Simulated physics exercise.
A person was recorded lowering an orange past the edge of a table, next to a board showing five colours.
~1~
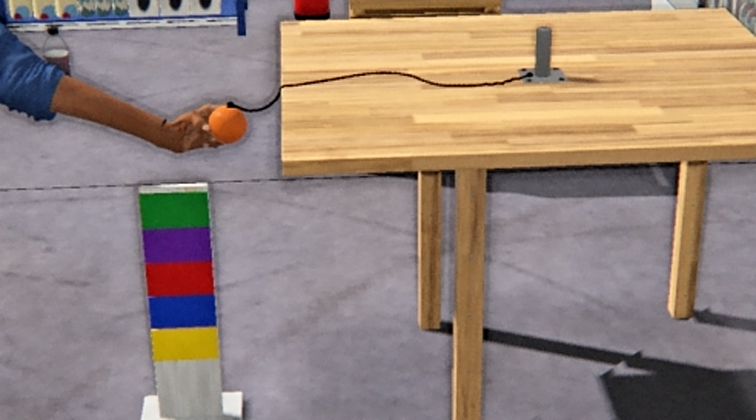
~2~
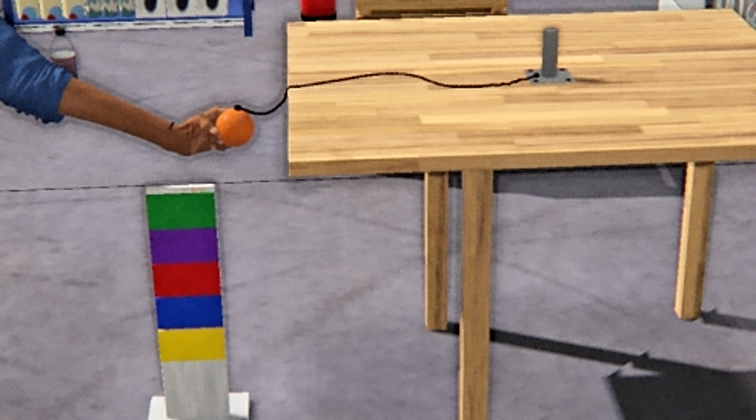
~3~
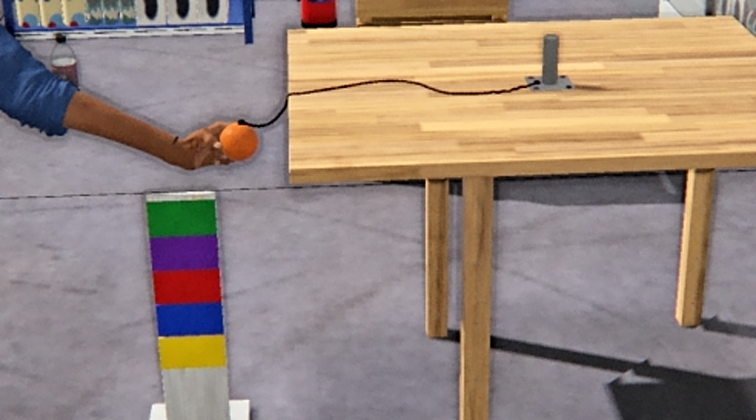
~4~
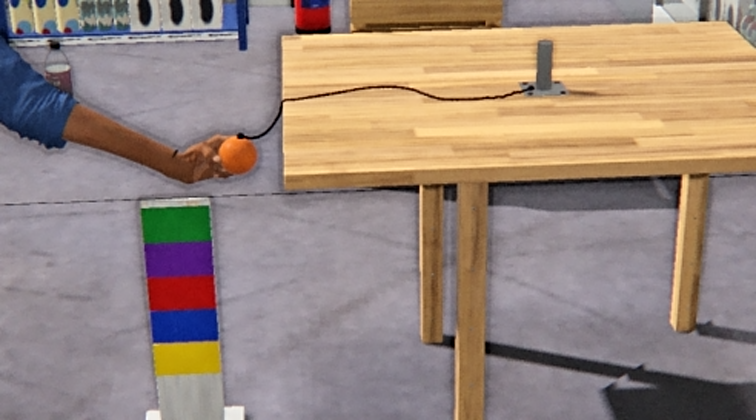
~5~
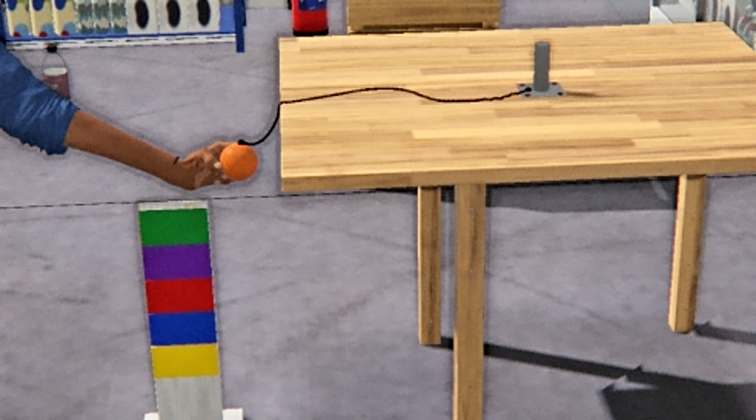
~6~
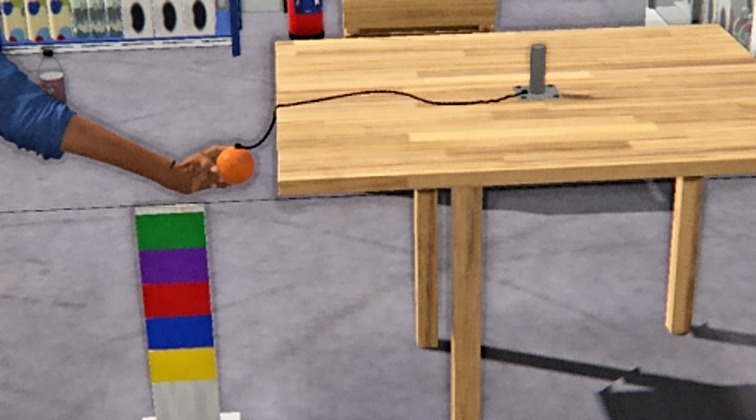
A hand holding an orange ball tied to a dark cord beside a wooden table, staying nearly still above a colour-banded board.
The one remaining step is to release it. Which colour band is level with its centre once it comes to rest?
The green band.
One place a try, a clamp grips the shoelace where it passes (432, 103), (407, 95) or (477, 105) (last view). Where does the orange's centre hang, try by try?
Approximately at (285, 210), at (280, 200) and at (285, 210), in that order.
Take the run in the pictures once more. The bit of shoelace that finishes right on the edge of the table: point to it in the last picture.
Near (309, 102).
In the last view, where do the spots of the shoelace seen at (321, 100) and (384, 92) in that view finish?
The first lands at (287, 105), while the second lands at (355, 101).
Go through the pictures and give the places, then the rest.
Orange (228, 125); green (174, 211); purple (177, 246); red (180, 279); blue (183, 313); yellow (185, 345), in the first frame.
Orange (235, 127); shoelace through (517, 82) (463, 87) (408, 75) (349, 79) (292, 89), in the second frame.
Orange (239, 142), in the third frame.
Orange (238, 155); shoelace through (512, 95) (457, 100) (403, 88) (344, 92) (287, 102), in the fourth frame.
Orange (239, 162), in the fifth frame.
Orange (236, 166); shoelace through (505, 99) (451, 104) (396, 92) (338, 97) (280, 108), in the sixth frame.
Soon after, orange near (259, 214); level with green.
Then, orange near (292, 219); level with green.
Further on, orange near (295, 218); level with green.
At rest, orange near (287, 221); level with green. The green one.
